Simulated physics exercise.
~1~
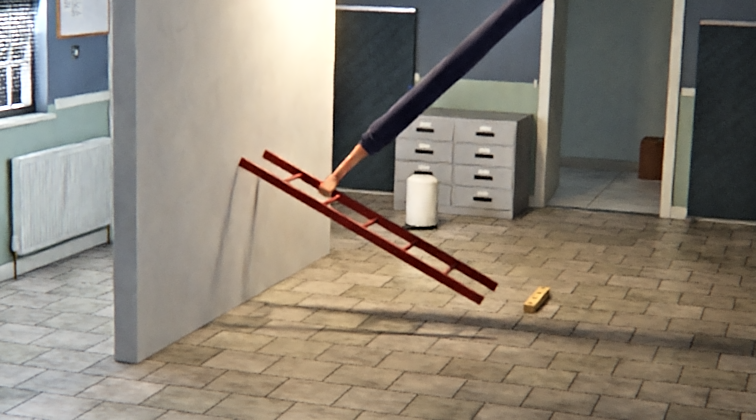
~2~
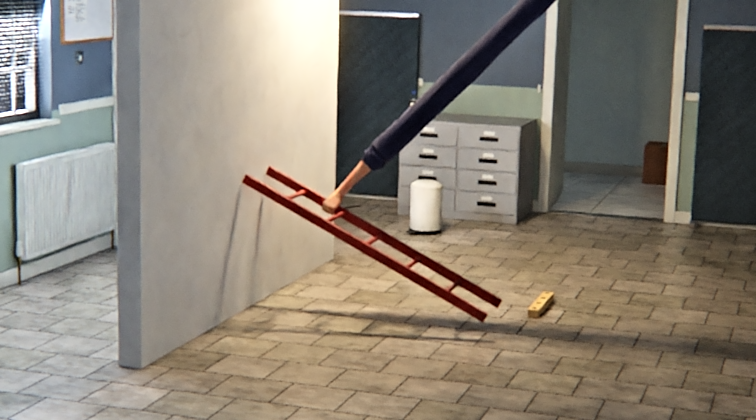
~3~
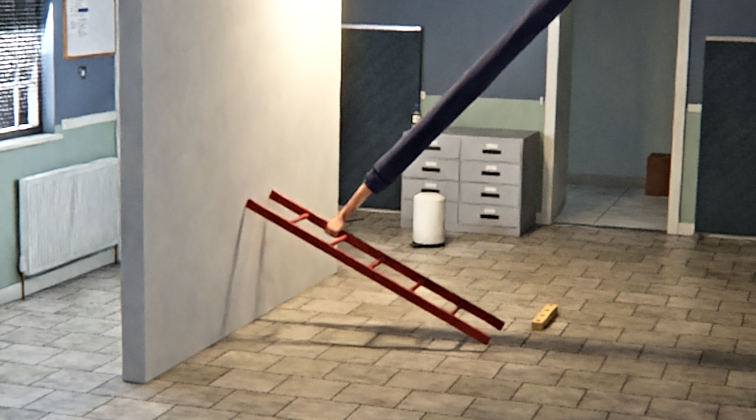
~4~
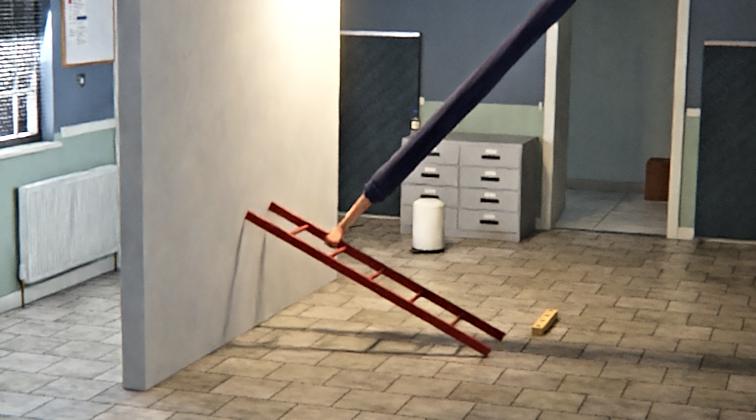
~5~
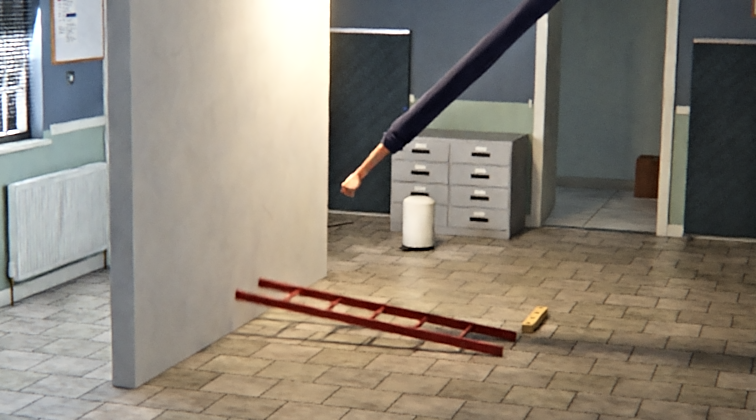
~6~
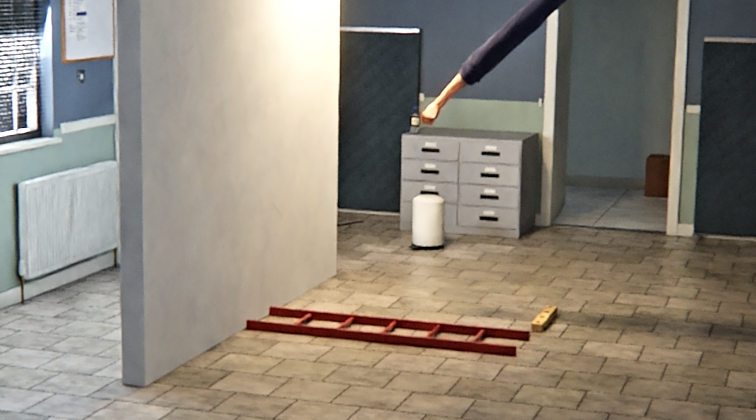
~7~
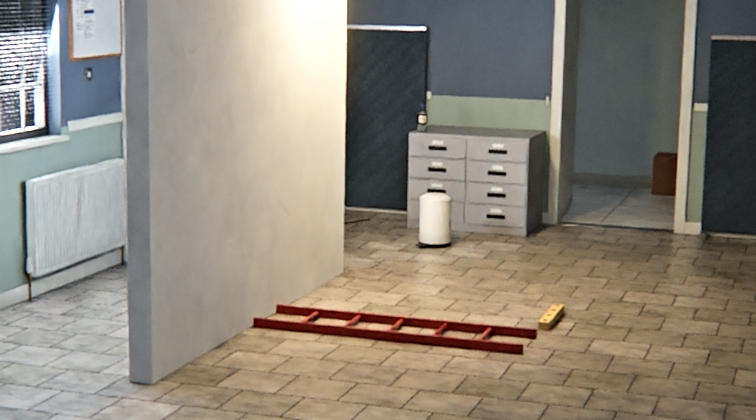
An arm in a dark sleeve lowered a slanted red ladder beside a pale wall, then let go and drew back out of view. The ladder slipped down and ended up lying flat on the tiled floor near a small wooden block.
